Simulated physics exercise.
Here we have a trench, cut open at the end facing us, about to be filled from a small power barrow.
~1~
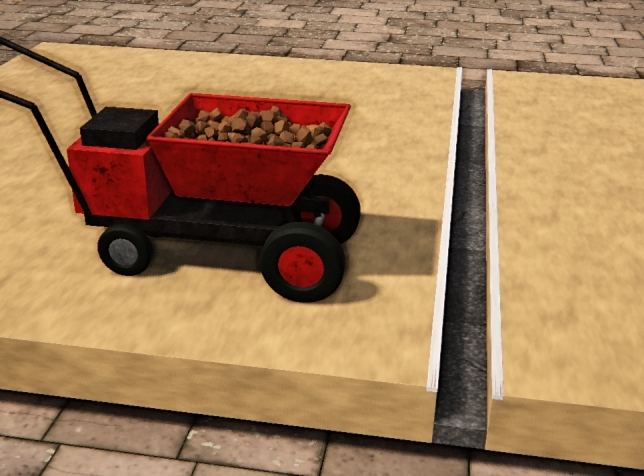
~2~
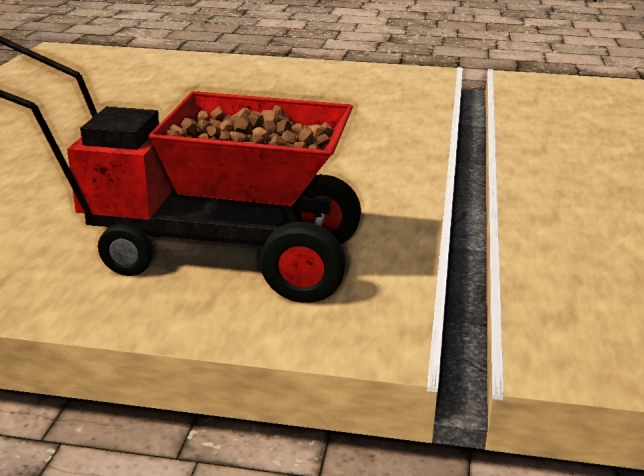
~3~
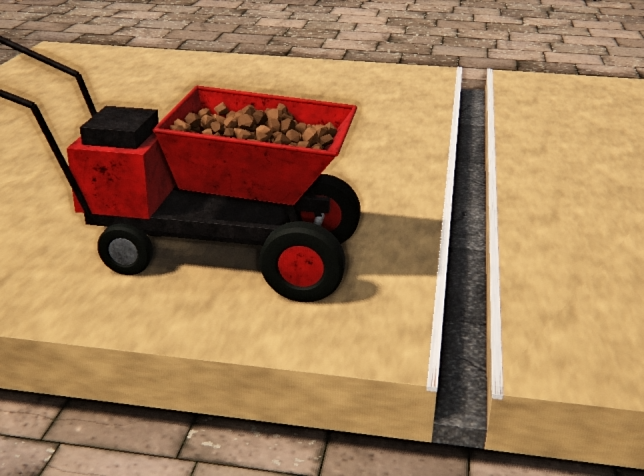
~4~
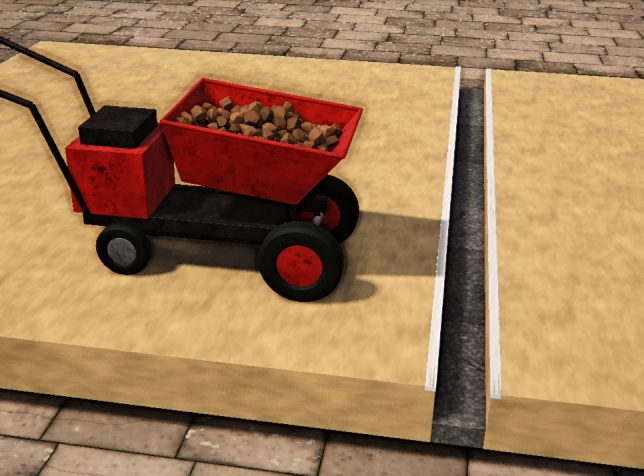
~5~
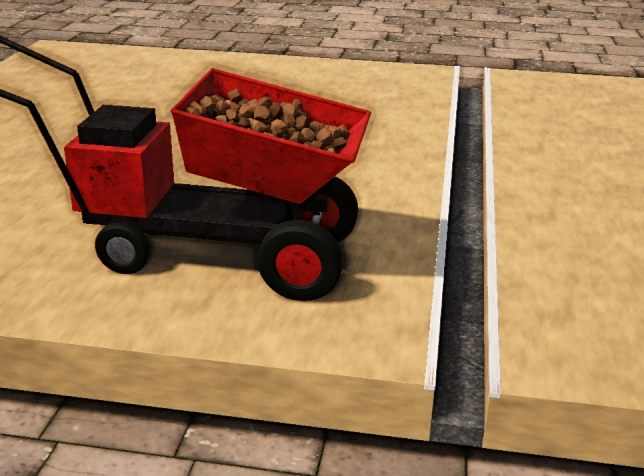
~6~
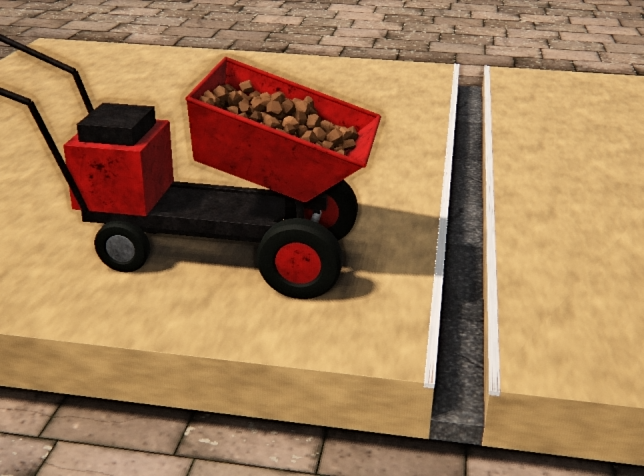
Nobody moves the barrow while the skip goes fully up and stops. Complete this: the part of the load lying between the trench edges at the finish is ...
The larger part.
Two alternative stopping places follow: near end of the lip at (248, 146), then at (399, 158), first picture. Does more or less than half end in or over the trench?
Stop 1: Short of half. Stop 2: Short of half.
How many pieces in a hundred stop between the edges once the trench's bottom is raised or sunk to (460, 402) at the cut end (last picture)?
It comes to 50 per cent or so.
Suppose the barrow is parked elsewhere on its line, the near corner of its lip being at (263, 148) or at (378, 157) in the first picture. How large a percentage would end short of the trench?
Position 1 near 50 %, position 2 near 0 %.
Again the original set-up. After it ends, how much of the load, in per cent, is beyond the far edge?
It comes to close to 25 %.
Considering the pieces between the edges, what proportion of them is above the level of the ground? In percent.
Estimate: Close to 20 in a hundred.
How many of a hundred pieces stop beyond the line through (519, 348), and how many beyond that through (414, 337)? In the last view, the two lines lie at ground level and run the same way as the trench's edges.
Result, first then second: 20 %, 100 %.
Just after the last frame, skip tipped steeply; every one in the skip.
A moment on, skip tipped right over; the larger part in the skip; just a few short of the trench; about a tenth in or heaped over the trench; just a few beyond it; about a tenth falling.
Further on, skip tipped right over; roughly a quarter in the skip; just a few short of the trench; roughly half in or heaped over the trench; roughly a quarter beyond it.
When it is over, skip tipped right over; about a tenth short of the trench; roughly two thirds in or heaped over the trench; roughly a quarter beyond it.
